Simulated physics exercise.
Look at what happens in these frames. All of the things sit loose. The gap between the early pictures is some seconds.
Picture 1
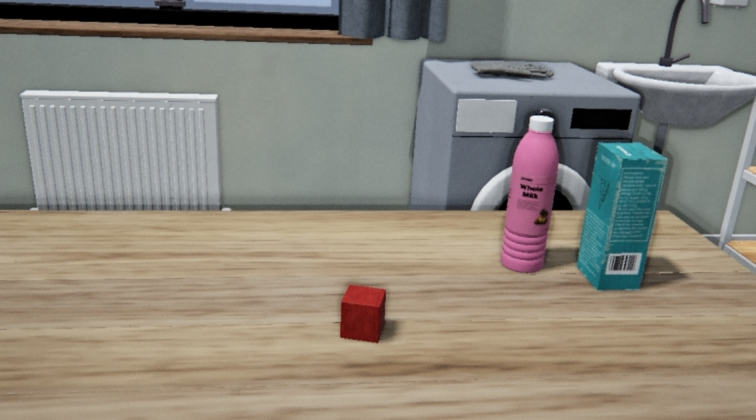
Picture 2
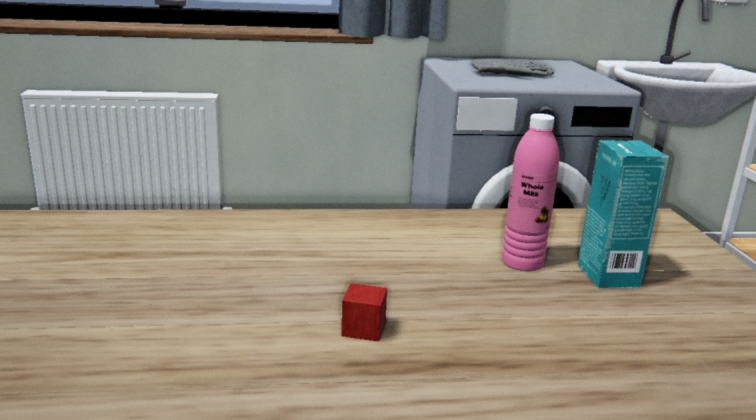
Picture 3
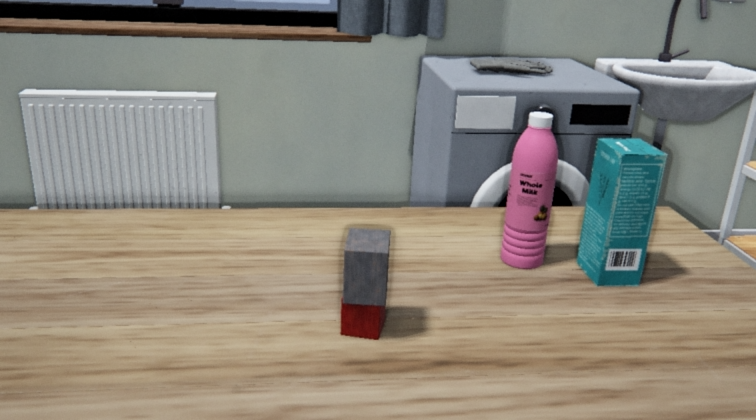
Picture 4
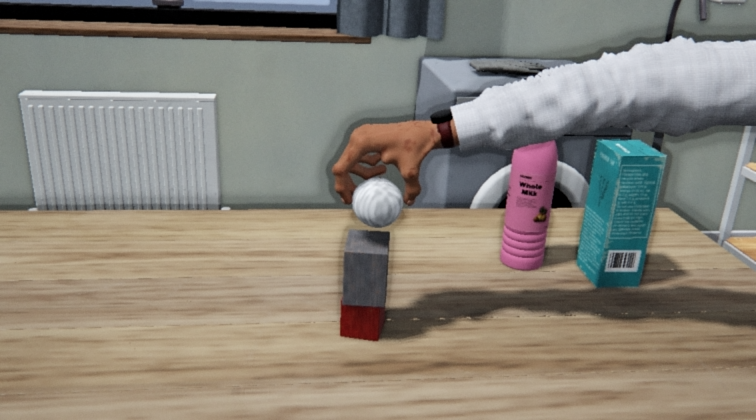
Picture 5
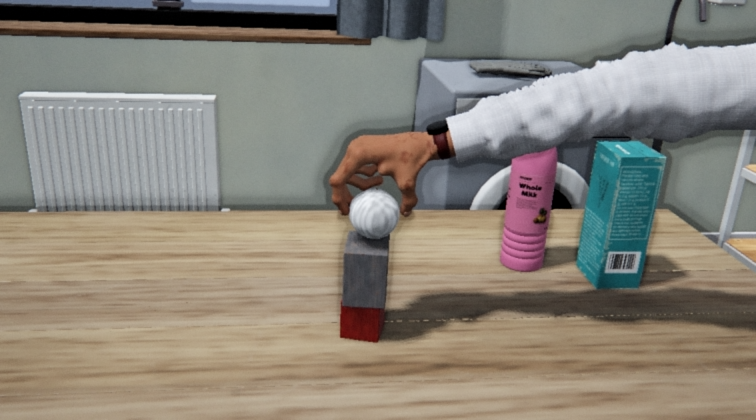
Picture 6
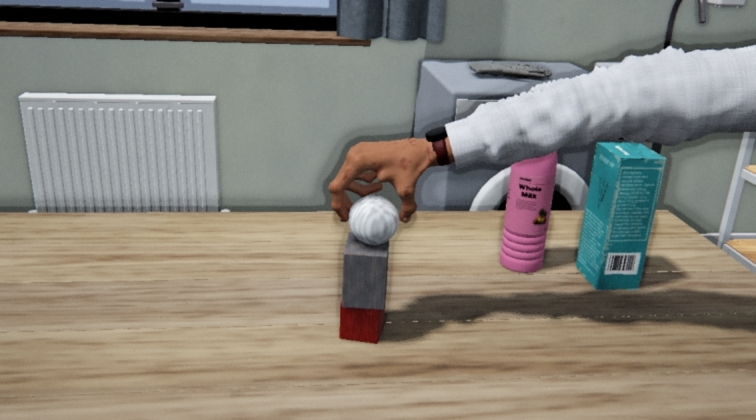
A grey block appears on top of a small red cube on a wooden table, with a pink bottle and a teal carton standing to the right. A hand reaching in from the right then lowers a white ball onto the grey block and keeps its fingers around it.
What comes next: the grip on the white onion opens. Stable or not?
The pile stays together.
Then, 0.30 s past the last view, nothing moves.
Then, 0.80 s past the last view, white onion resting near (374, 220).
Finally, all 5 still in place. Final places as the last picture's camera would see them, white onion near (374, 220). The pile keeps its balance.
